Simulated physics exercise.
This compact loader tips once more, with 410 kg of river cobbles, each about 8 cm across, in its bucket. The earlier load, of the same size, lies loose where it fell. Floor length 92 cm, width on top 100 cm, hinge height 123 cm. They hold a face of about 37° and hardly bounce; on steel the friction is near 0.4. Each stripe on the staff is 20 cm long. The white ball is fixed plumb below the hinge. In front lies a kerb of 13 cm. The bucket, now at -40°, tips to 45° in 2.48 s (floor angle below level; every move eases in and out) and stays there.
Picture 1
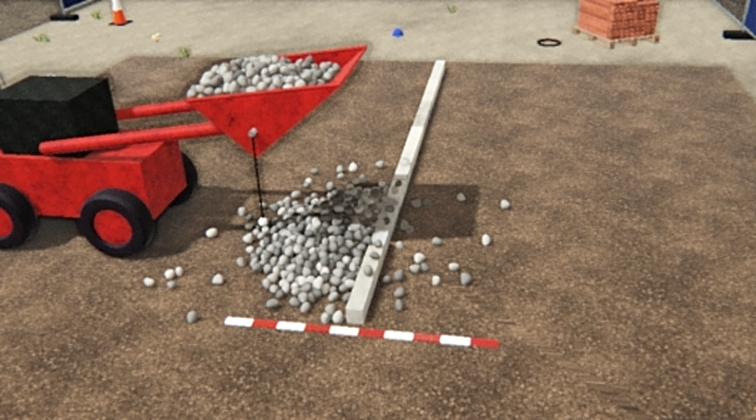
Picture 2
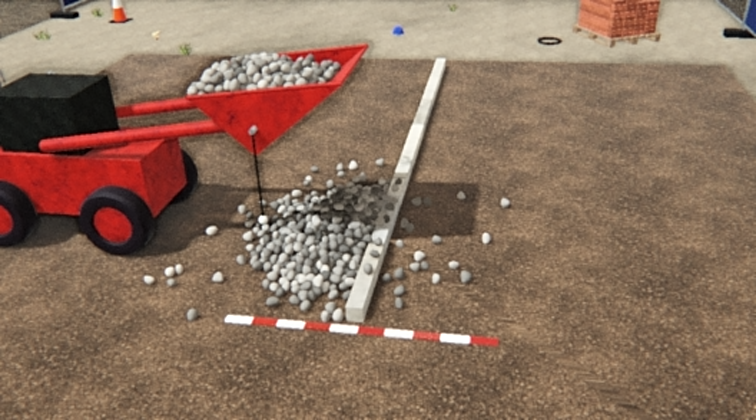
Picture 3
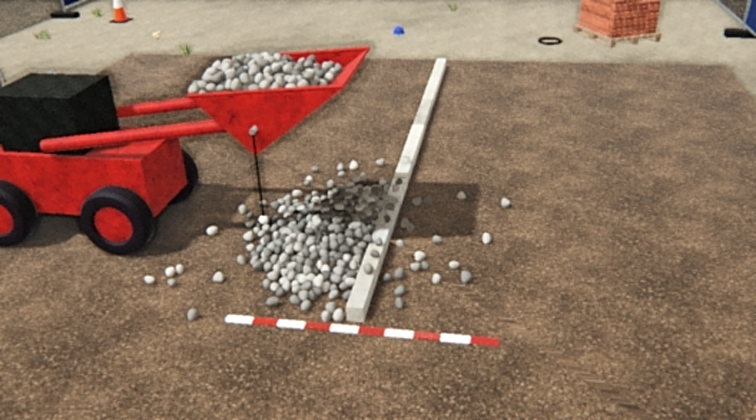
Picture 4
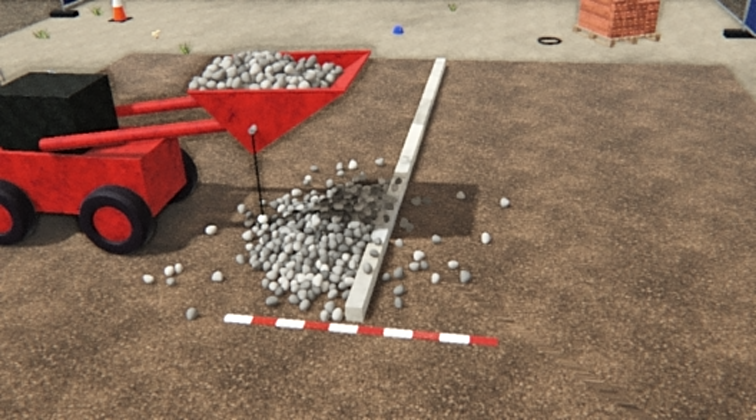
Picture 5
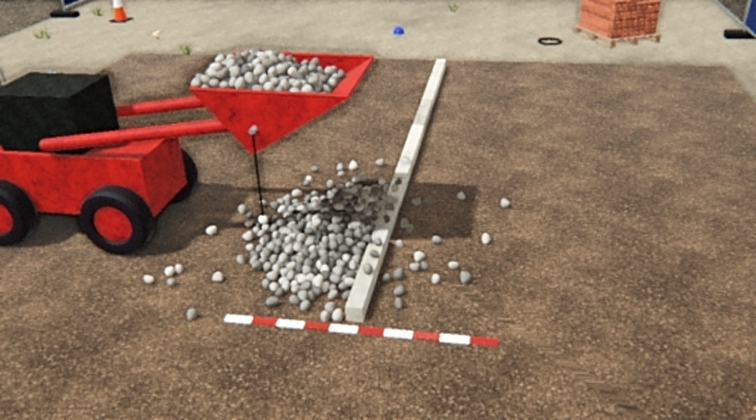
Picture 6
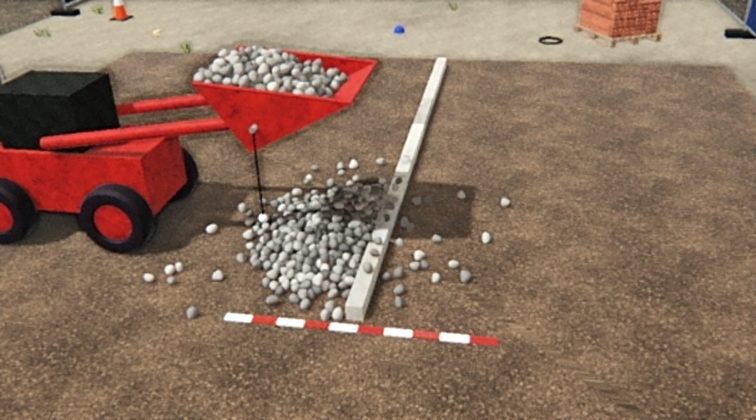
On a patch of bare brown ground, a red loader holds a bucket of grey stones above a loose heap lying mostly left of a pale kerb. The bucket tilts slowly and slightly, its right edge dipping a little, while the loader and the heap below stay still.
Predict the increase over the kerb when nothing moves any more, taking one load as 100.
Some 68 per cent is added.
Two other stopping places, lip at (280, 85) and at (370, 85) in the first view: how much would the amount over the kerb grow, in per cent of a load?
Near 10 per cent from the first place, 90 from the second.
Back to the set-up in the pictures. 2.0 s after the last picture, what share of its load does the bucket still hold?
Roughly 0 per cent is still inside.
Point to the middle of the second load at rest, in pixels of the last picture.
Their middle is at about (409, 232).
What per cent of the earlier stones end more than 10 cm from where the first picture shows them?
About 5 per cent.
Then, 1.3 s after the last picture the floor is at 32°; in per cent of one load, 80 in the bucket, 114 on this side of the kerb, 6 over the kerb; the foremost stones are at (460, 243).
Then, 2.0 s after the last picture the floor is at 45°; in per cent of one load, 1 in the bucket, 141 on this side of the kerb, 58 over the kerb; the foremost stones are at (523, 250).
Then, 2.3 s after the last picture the floor is at 45°; in per cent of one load, 0 in the bucket, 132 on this side of the kerb, 68 over the kerb; the foremost stones are at (561, 252).
Then, 4.9 s after the last picture the floor is at 45°; in per cent of one load, 0 in the bucket, 129 on this side of the kerb, 72 over the kerb; the foremost stones are at (580, 252). Net gain over the kerb, 68.
